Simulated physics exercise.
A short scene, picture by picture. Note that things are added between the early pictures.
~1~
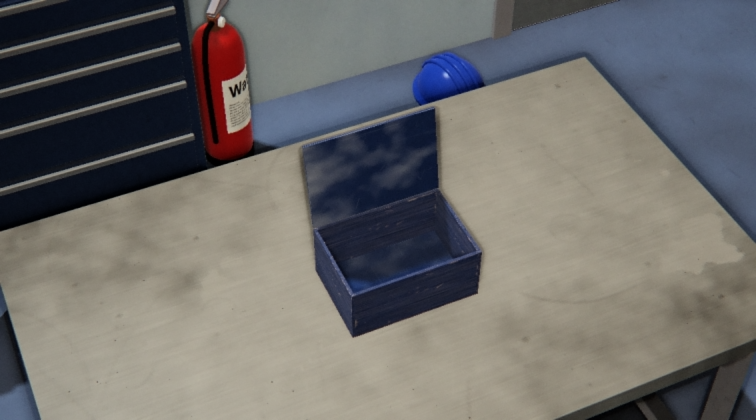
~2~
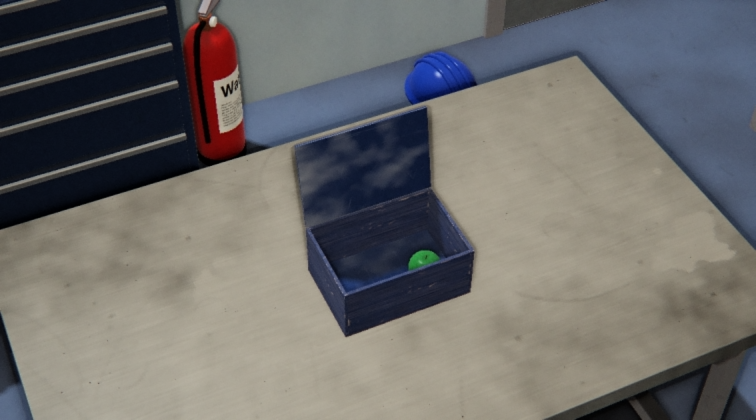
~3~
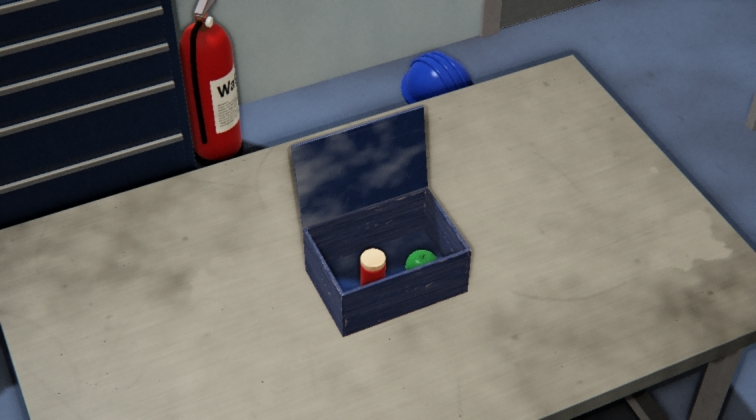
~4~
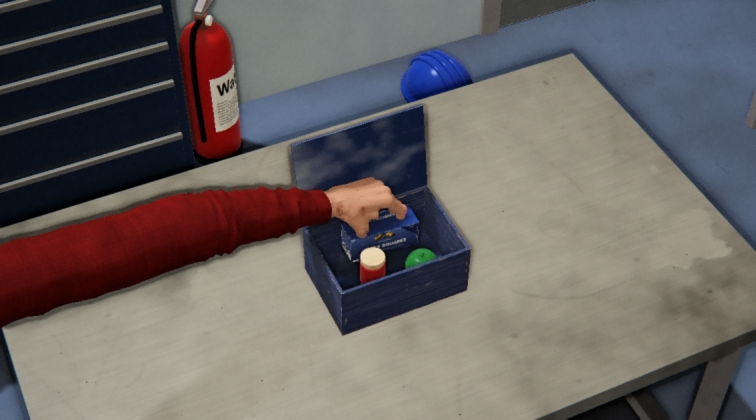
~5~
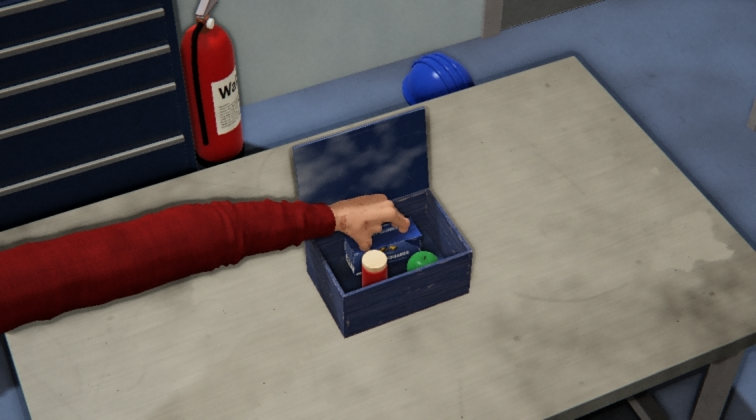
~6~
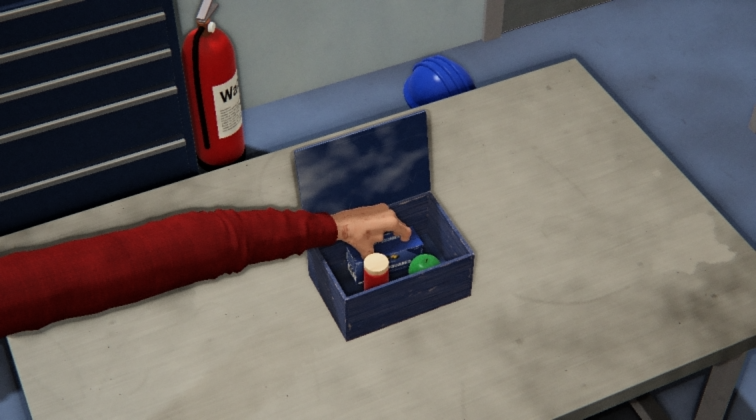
On a worktable in a workshop, an open blue box sits empty, then a green object appears inside, followed by a red container with a pale lid. A red-sleeved arm reaches in from the left, holding a blue carton, and lowers it slightly into the box behind them, still gripping it.
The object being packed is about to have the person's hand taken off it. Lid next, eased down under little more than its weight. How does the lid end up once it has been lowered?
The lid lies flat on the box.
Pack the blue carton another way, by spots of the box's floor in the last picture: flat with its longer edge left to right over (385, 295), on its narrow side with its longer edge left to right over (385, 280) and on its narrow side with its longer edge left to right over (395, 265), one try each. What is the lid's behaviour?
The first time the lid can't shut, the second time it goes down fully, and the third time it goes down fully.
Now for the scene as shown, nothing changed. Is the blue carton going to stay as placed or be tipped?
Simply put, it remains unturned.
Then, 1.20 s on from there, lid starting down.
Then, 1.60 s on from there, lid 56° above the rim.
Then, 1.80 s on from there, lid 32° above the rim.
Then, 2.00 s on from there, lid shut.
In the end, lid shut; all 3 unmoved. At the end, from the last picture's camera, blue carton near (385, 256).
